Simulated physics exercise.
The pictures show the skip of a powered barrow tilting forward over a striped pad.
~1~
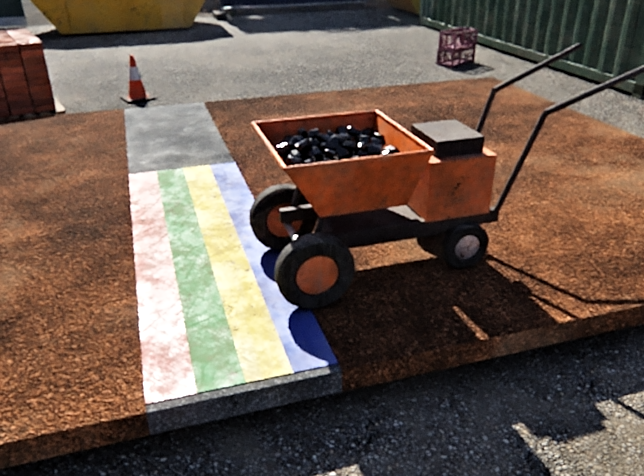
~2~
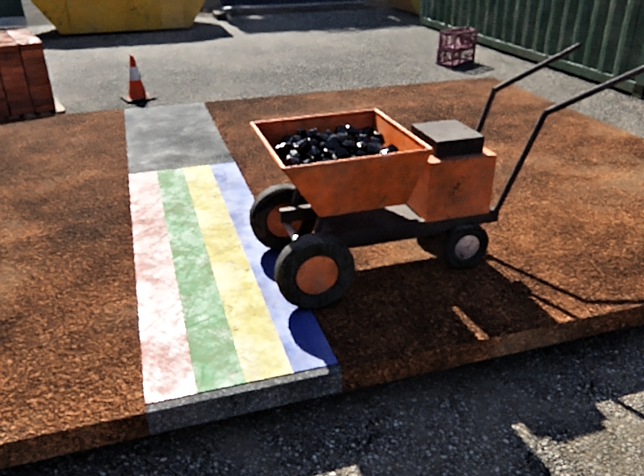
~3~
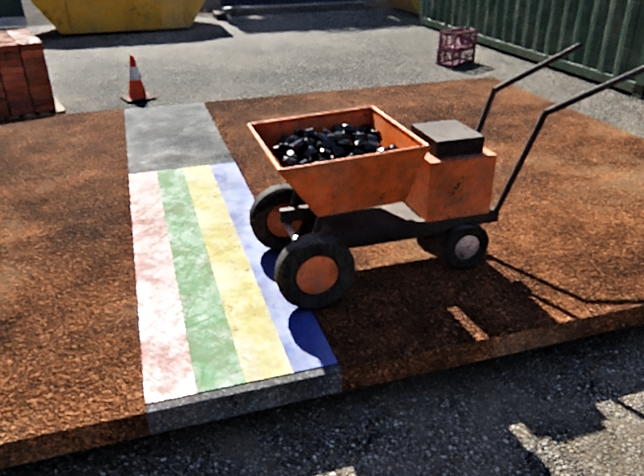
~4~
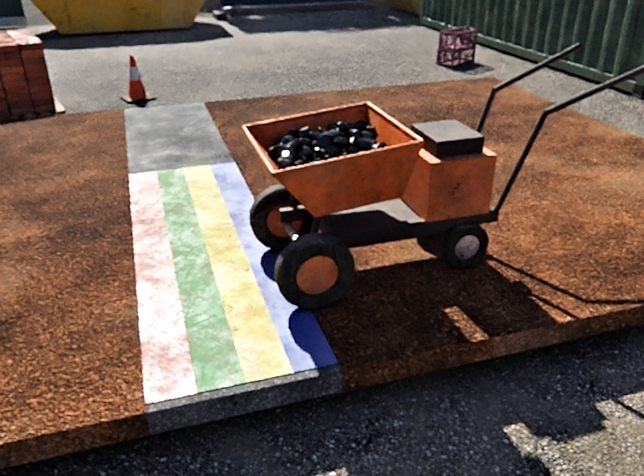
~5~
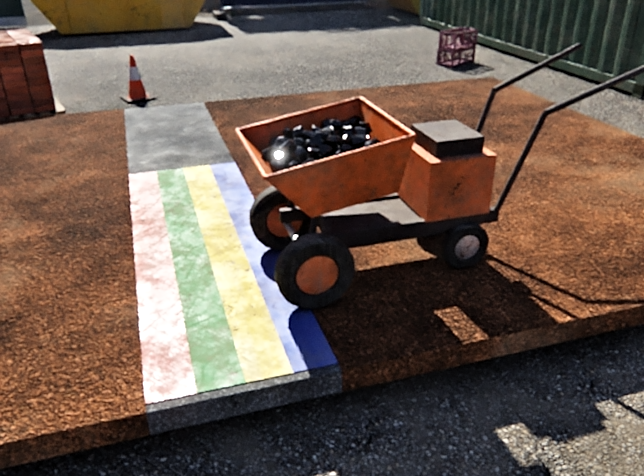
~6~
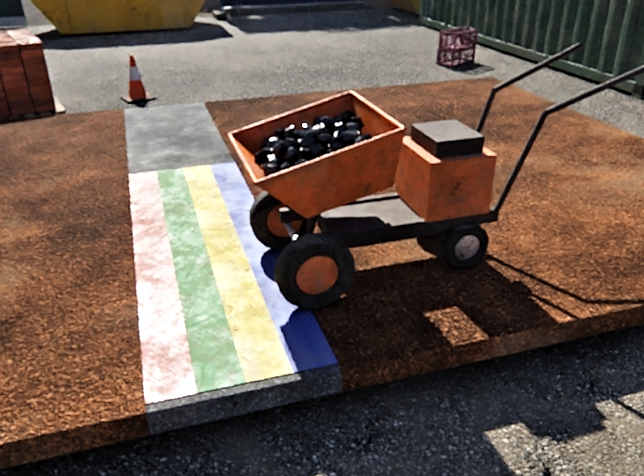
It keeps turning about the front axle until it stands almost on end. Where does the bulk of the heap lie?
The red strip carries the most.
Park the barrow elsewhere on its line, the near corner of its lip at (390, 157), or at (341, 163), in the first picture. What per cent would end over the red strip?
Roughly 10 per cent, and 20 per cent.
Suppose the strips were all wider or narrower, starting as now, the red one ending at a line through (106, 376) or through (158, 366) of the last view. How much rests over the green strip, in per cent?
Roughly 40 per cent, and 10 per cent.
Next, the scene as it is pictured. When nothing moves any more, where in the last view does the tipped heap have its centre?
Near (158, 292).
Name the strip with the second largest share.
The runner-up: Green.
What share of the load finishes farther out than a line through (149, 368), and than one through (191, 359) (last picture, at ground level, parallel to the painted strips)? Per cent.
Roughly 30 per cent, and 60 per cent.
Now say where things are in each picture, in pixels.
Lip of the skip at (285, 169), level; top of the load at (333, 146), lumps of coal; blue strip at (300, 334); yellow strip at (257, 342); green strip at (213, 351); red strip at (166, 360), in the first frame.
Lip of the skip at (284, 170), level; top of the load at (343, 150), in the second frame.
Lip of the skip at (280, 171), tipped barely; top of the load at (340, 149), in the third frame.
Lip of the skip at (274, 174), tipped barely; top of the load at (336, 147), in the fourth frame.
Lip of the skip at (266, 178), tipped a little; top of the load at (335, 136), in the fifth frame.
Lip of the skip at (256, 183), tipped a little; top of the load at (336, 139); blue strip at (300, 334); yellow strip at (257, 342); green strip at (213, 351); red strip at (166, 360), in the sixth frame.
Soon, skip tipped steeply; all in the skip.
A while on, skip tipped right over; nearly all in the skip; a stray few over the green strip; a small part over the red strip; a stray few falling.
Towards the end, skip tipped right over; about a third in the skip; a small part over the green strip; about a third over the red strip; about a quarter off the paint.
Finally, skip tipped right over; a small part in the skip; none over the blue strip; a stray few over the yellow strip; about a quarter over the green strip; about a third over the red strip; about a quarter off the paint.
